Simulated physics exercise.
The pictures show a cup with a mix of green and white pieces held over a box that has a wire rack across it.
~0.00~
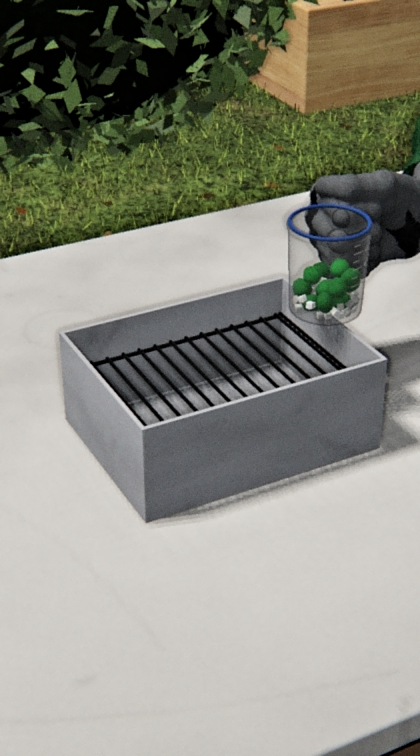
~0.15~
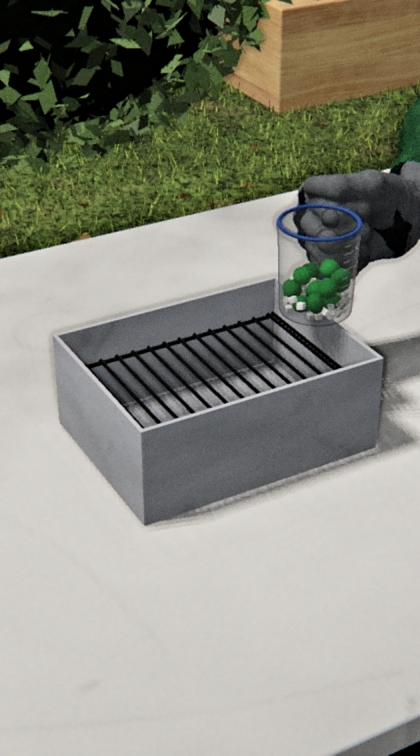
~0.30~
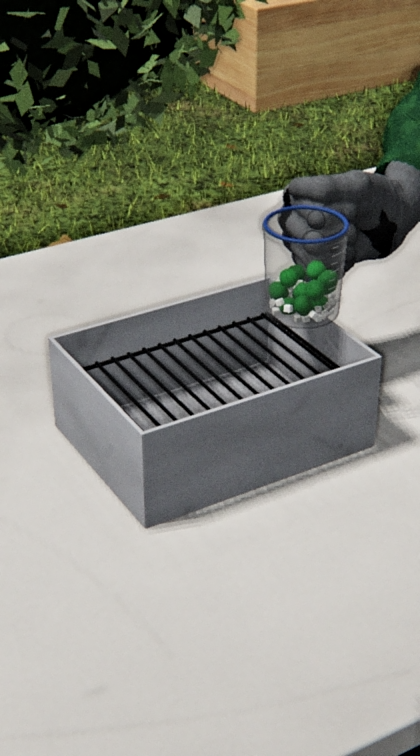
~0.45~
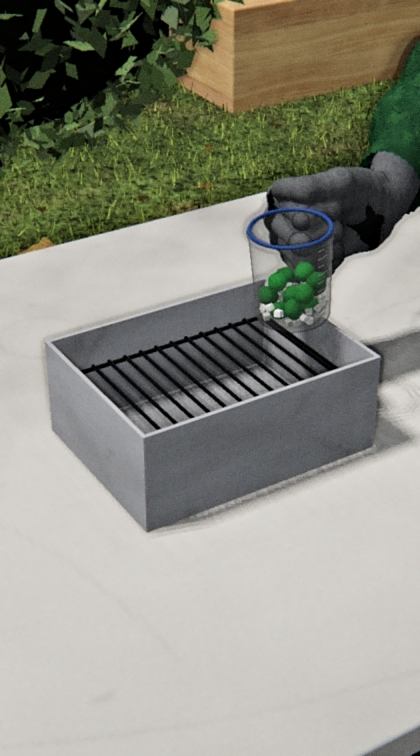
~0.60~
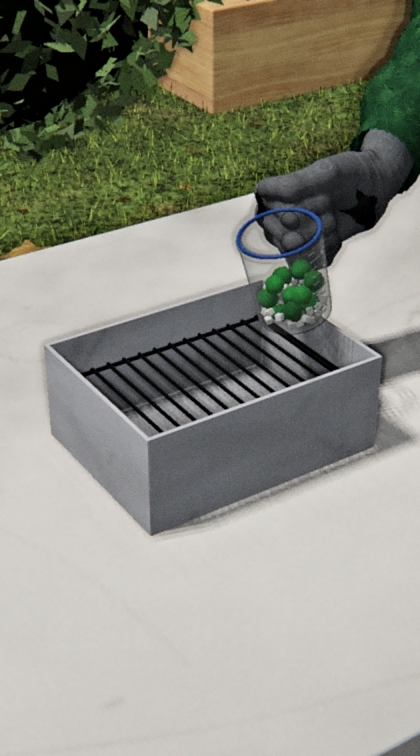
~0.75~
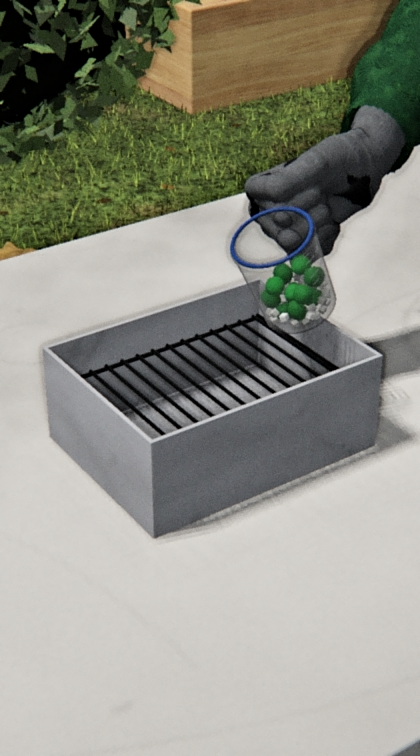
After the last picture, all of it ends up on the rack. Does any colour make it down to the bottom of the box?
Green bits - not at the bottom; white bits - bottom of the box.
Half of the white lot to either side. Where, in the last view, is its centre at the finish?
Close to (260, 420).
Around 1.41 s, green ones, all in the cup; white ones, all in the cup.
Around 1.99 s, green ones, all in the cup; white ones, all in the cup.
Around 2.48 s, green ones, all on or over the wires; white ones, about a third on or over the wires, about two thirds under the rack.
Finally (3.3 s), green ones, all on the wires, none under the rack; white ones, a small part on the wires, nearly all under the rack.
